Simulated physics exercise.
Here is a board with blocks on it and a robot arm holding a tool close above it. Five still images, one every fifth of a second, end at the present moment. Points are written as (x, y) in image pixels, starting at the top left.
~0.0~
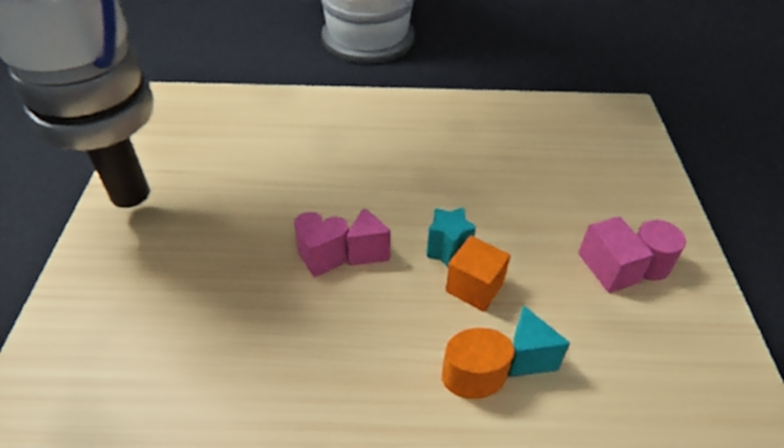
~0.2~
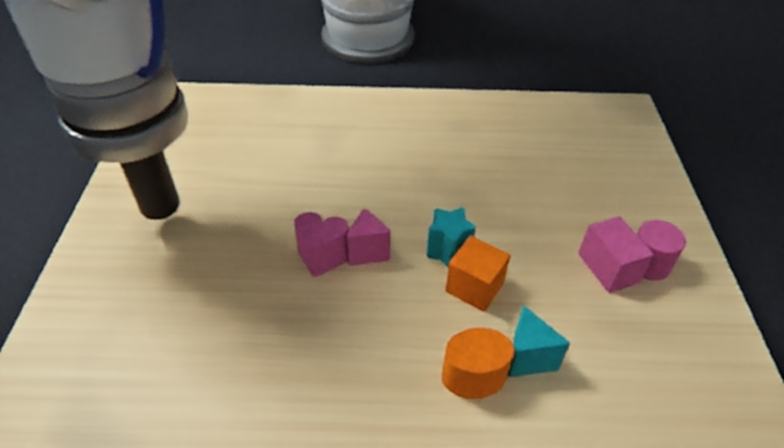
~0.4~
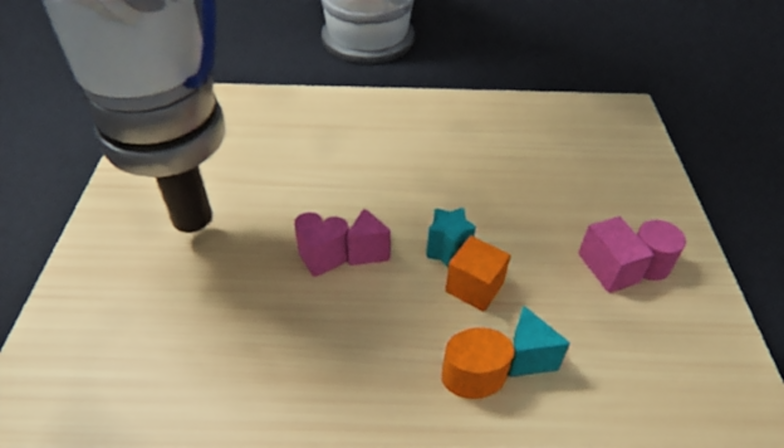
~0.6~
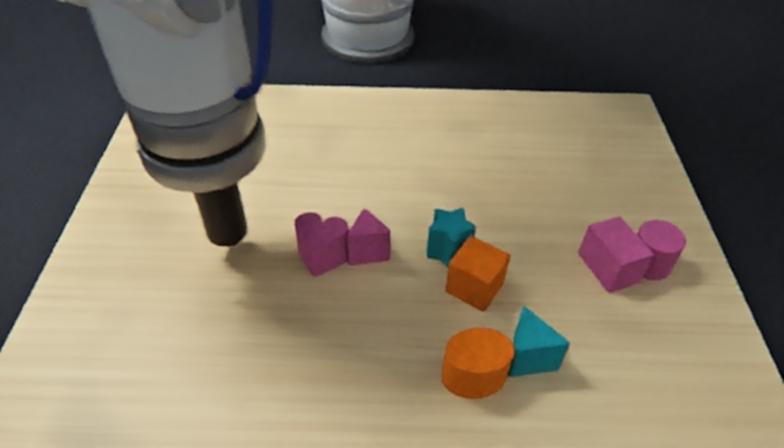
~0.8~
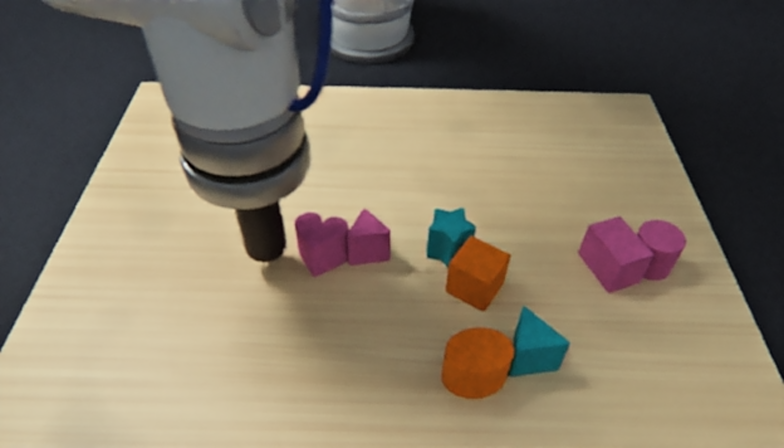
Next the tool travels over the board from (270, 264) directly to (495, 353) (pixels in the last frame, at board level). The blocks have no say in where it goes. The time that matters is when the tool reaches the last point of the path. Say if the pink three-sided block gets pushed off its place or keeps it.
That one moves away.
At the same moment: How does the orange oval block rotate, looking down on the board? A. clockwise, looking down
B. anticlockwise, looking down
Choice A: Clockwise, looking down.
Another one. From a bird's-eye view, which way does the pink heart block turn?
From the top: Counterclockwise.
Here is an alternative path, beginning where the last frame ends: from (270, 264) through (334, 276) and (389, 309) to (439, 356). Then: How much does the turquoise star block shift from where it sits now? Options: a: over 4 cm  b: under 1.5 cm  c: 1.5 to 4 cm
Choice b: Under 1.5 cm.
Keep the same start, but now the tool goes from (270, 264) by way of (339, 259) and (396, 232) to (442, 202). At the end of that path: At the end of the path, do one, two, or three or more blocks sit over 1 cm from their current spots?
The count is three or more.
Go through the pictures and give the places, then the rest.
Tool tip (131, 196); block tops, pink heart block (320, 227); pink three-sided block (368, 225); orange oval block (480, 349); turquoise three-sided block (538, 332), in the first frame.
Tool (161, 208); blocks unchanged, in the second frame.
Tool (193, 220); blocks unchanged, in the third frame.
Tool (228, 233); blocks unchanged, in the fourth frame.
Tool (266, 248); pink heart block (320, 227); pink three-sided block (368, 225); orange oval block (480, 349); turquoise three-sided block (538, 332), in the fifth frame.
The first path, step by step. One third of the way, tool (339, 277); pink heart block (340, 227), turned 35° anticlockwise; pink three-sided block (380, 223).
Two thirds of the way, tool (415, 306); pink heart block (340, 227), turned 35° anticlockwise; pink three-sided block (380, 223).
At the end, tool (499, 338); pink heart block (340, 227), turned 35° anticlockwise; pink three-sided block (380, 223); orange oval block (504, 372), turned 40° clockwise; turquoise three-sided block (545, 335).
